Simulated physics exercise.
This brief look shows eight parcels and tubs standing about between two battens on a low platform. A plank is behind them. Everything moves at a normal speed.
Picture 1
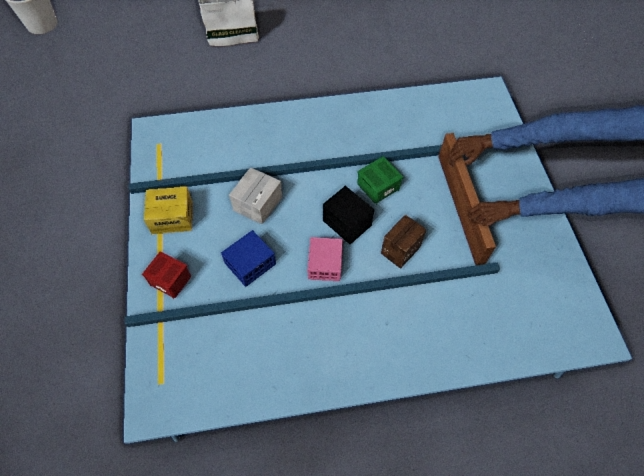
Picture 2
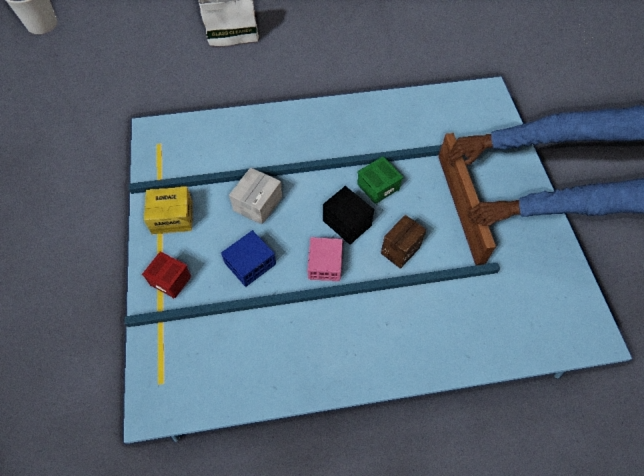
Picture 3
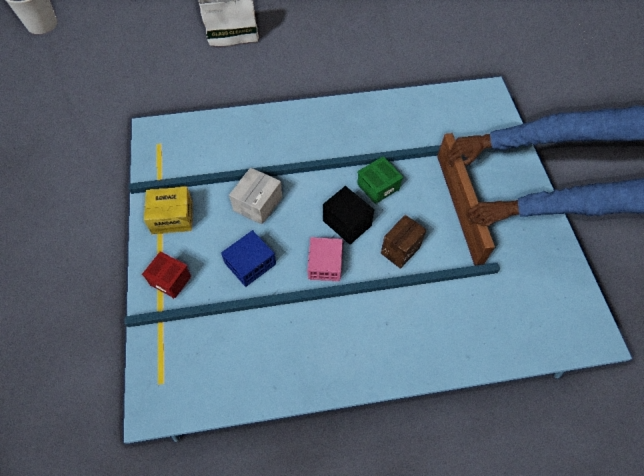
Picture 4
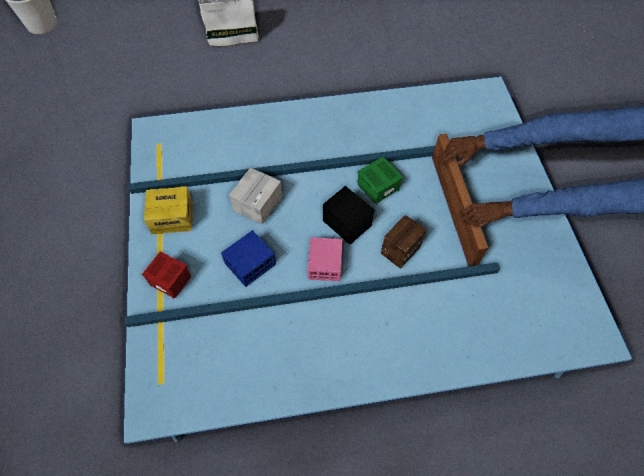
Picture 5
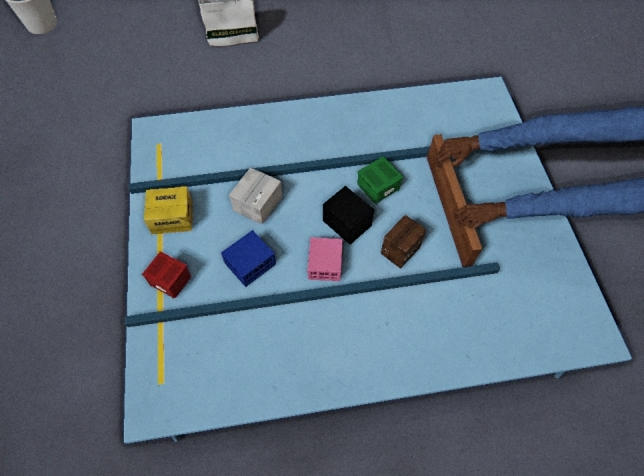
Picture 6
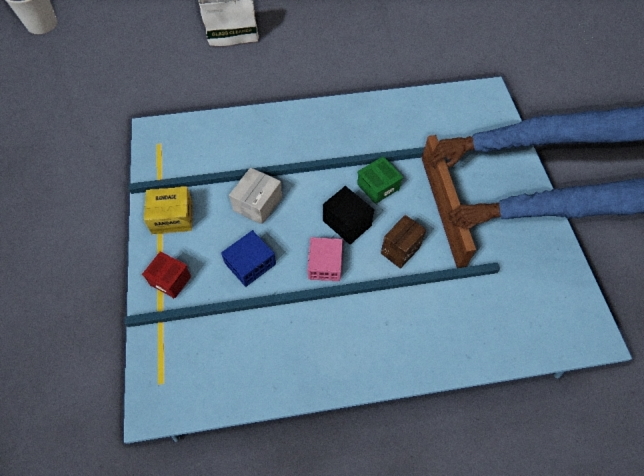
Two hands held a brown wooden plank at the right of a pale blue board, then slid it slightly left, while the eight colourful boxes and tubs between the two dark strips stayed still.
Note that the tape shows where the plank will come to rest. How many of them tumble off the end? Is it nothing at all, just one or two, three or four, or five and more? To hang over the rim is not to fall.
It is five and more.
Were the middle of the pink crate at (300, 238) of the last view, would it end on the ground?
Result: The pink crate ends up off.
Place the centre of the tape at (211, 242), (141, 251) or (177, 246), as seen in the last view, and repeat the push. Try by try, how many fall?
Down on the ground: 2, 8 and 4.
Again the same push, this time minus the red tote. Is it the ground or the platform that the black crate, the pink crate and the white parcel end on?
First, the black crate is safe; next, the pink crate takes the fall; last, the white parcel takes the fall.
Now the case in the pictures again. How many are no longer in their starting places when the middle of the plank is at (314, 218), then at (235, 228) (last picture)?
Well, it's 6 at the first one and 8 at the second.
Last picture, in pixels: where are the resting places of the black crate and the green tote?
The black crate at (140, 235), the green tote at (140, 206).
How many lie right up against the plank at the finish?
3 end up touching it.
Early on, none off yet; red tote at rest near (168, 276); yellow box at rest near (169, 211); blue crate moving near (246, 258).
Finally, the number that fall off is five or more; lost, pink crate, white parcel, blue crate, yellow box and red tote.
